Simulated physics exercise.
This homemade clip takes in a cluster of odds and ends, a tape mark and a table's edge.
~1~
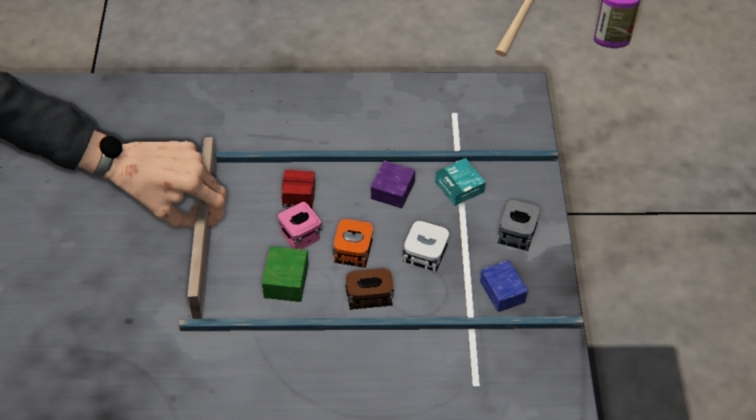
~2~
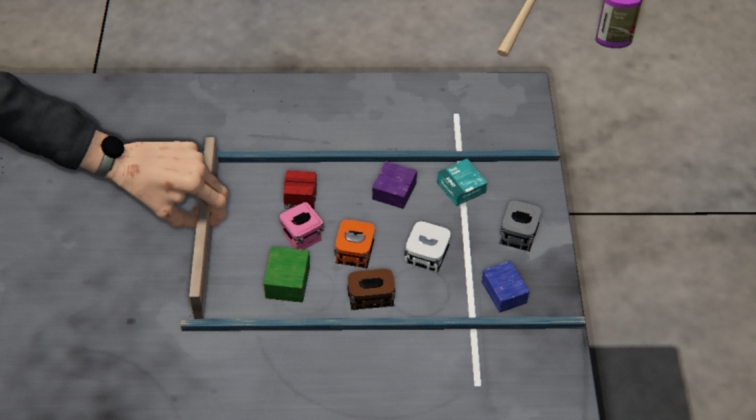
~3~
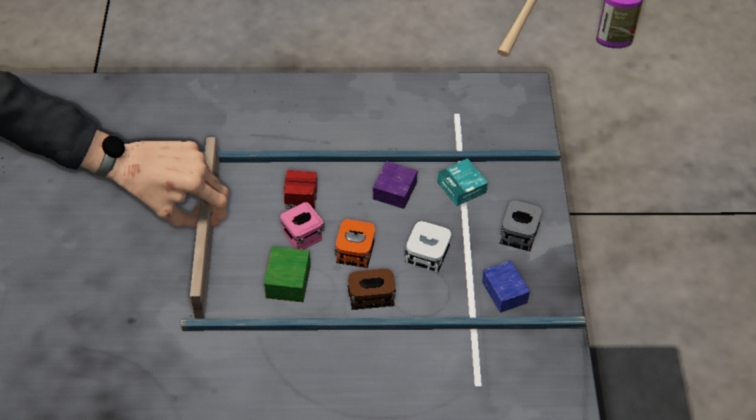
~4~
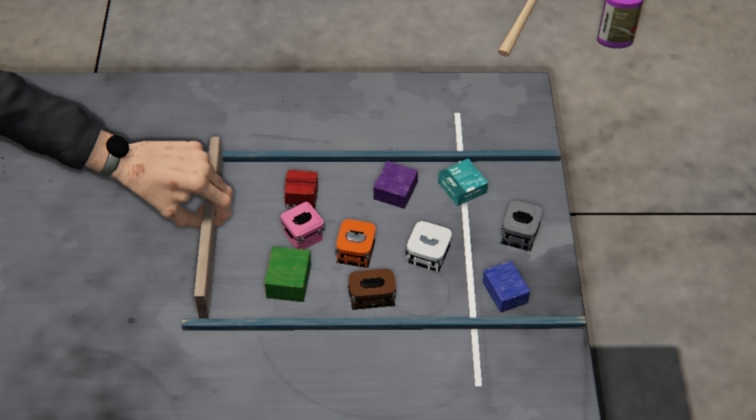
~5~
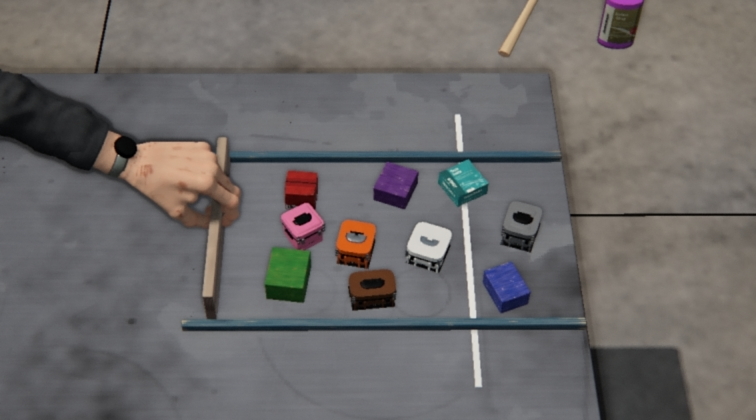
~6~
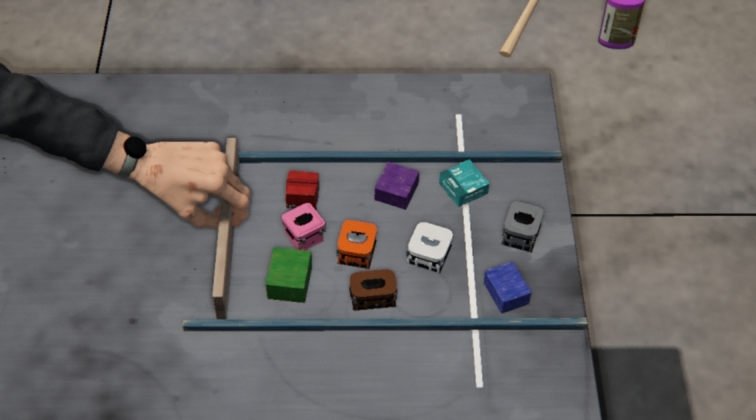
A hand gripping a wooden board slid it a short way right between two blue strips, toward colorful blocks and little cases scattered around a white tape line, which stayed put on the grey table.
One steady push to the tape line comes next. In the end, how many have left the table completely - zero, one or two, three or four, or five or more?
Okay, so the number that tips off the end comes to just one or two, I'd say.
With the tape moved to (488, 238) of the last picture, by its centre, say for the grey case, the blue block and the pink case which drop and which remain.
In order, the grey case goes off the edge, then the blue block goes off the edge, then the pink case keeps its spot.
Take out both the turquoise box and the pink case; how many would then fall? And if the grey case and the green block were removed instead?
The first removal gives 0, the second gives 0.
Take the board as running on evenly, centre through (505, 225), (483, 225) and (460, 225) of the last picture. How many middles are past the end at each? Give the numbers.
4; 2; 1.
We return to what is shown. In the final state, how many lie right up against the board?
Looks like 3 of them, all told.
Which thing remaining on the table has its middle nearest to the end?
The foremost one is the blue block.
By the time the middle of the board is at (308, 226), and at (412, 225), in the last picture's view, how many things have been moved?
4 and 10.
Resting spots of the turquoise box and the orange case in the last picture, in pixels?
Final centres, in order: Near (546, 175), near (521, 242).
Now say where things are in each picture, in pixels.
In the first picture, grey case (519, 225); blue block (503, 286); turquoise box (460, 182); board (203, 226); tape (464, 237).
In the second picture, blue block (505, 286); orange case (355, 244).
In the third picture, turquoise box (463, 182); purple block (395, 185).
In the fourth picture, grey case (521, 225); board (210, 225).
In the fifth picture, blue block (506, 287); pink case (303, 228).
In the sixth picture, grey case (523, 226); blue block (507, 287); turquoise box (464, 183); board (227, 226); tape (468, 238).
A little later, none off yet; grey case at rest near (523, 226); blue block at rest near (507, 287); turquoise box at rest near (464, 183).
Next, none off yet; grey case shifted about its own width near (551, 219); blue block shifted about its own width near (540, 285); turquoise box shifted about its own width near (517, 181).
When it is over, the number that fall off is one or two; down, grey case.
